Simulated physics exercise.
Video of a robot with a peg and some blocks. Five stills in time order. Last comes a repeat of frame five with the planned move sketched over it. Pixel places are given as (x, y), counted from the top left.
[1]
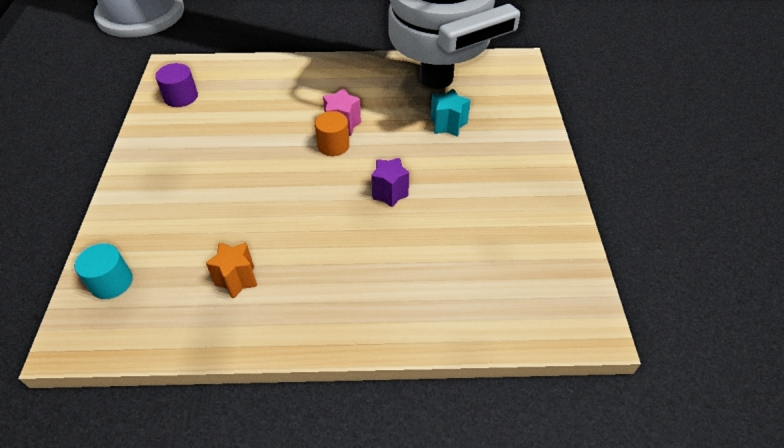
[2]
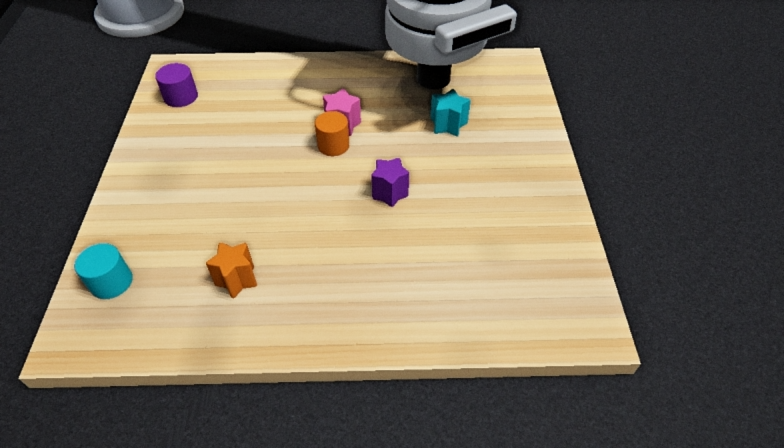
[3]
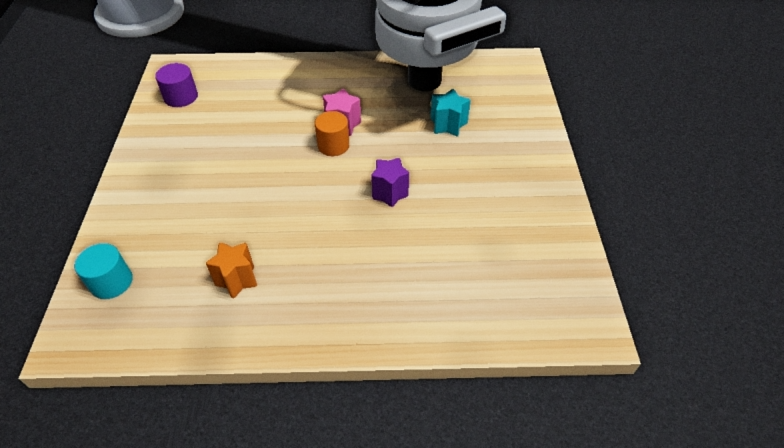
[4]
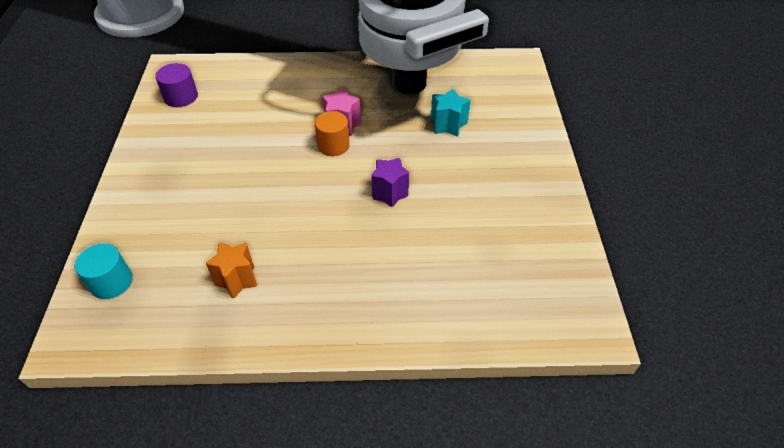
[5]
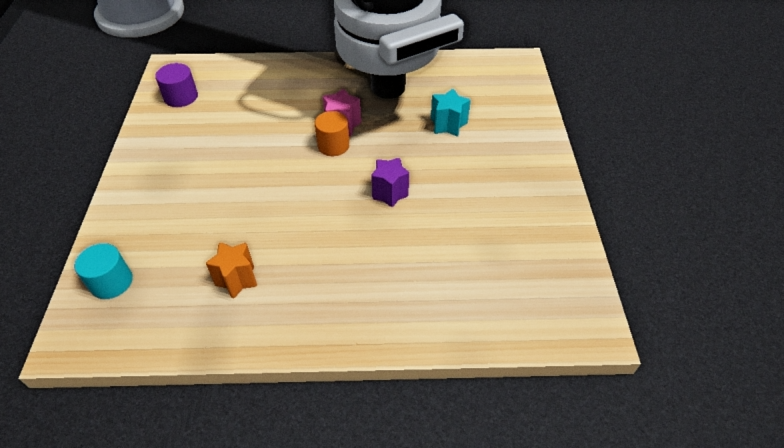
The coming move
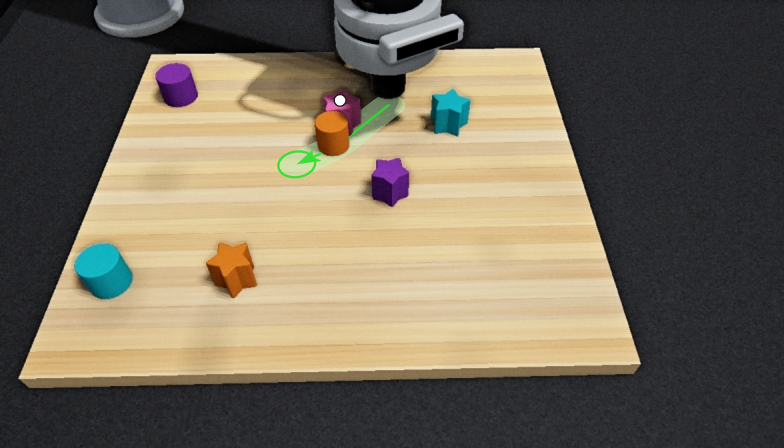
A robot arm with a dark peg slid slowly left above a wooden board, moving away from the turquoise star and closer to the pink star and orange disc, while all the blocks stayed still.
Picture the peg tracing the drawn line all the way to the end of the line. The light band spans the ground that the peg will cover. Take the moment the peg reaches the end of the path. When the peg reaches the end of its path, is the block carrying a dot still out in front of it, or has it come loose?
That block drops off.
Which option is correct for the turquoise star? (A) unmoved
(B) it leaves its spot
I choose A.
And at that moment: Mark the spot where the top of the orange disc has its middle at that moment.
Around (259, 154).
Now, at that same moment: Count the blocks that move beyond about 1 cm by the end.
It will shift two blocks.
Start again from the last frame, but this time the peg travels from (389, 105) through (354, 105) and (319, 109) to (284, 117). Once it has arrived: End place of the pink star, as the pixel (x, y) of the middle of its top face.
When the path ends, it will be at (313, 106).
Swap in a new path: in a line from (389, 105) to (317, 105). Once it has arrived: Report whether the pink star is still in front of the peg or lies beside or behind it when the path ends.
Lost on the way.
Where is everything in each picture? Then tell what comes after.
Peg's lower end at (437, 79); orange disc at (331, 121); pink star at (340, 100); turquoise star at (451, 100), in the first frame.
Peg at (434, 80); blocks still, in the second frame.
Peg at (425, 81); blocks still, in the third frame.
Peg at (410, 84); blocks still, in the fourth frame.
Peg at (389, 89); orange disc at (331, 121); pink star at (340, 100); turquoise star at (451, 100), in the fifth frame.
Drawn move, from (389, 105) by way of (363, 126) and (334, 147) to (297, 164); the dot is on the pink star.
What follows on the original path. One third of the way, peg at (361, 110); orange disc at (316, 129); pink star at (326, 105), turned 30° clockwise.
Two thirds of the way, peg at (331, 131); orange disc at (299, 137); pink star at (306, 111), turned 85° clockwise.
At the end, peg at (294, 148); orange disc at (259, 154); pink star at (298, 113), turned 120° clockwise; turquoise star still.
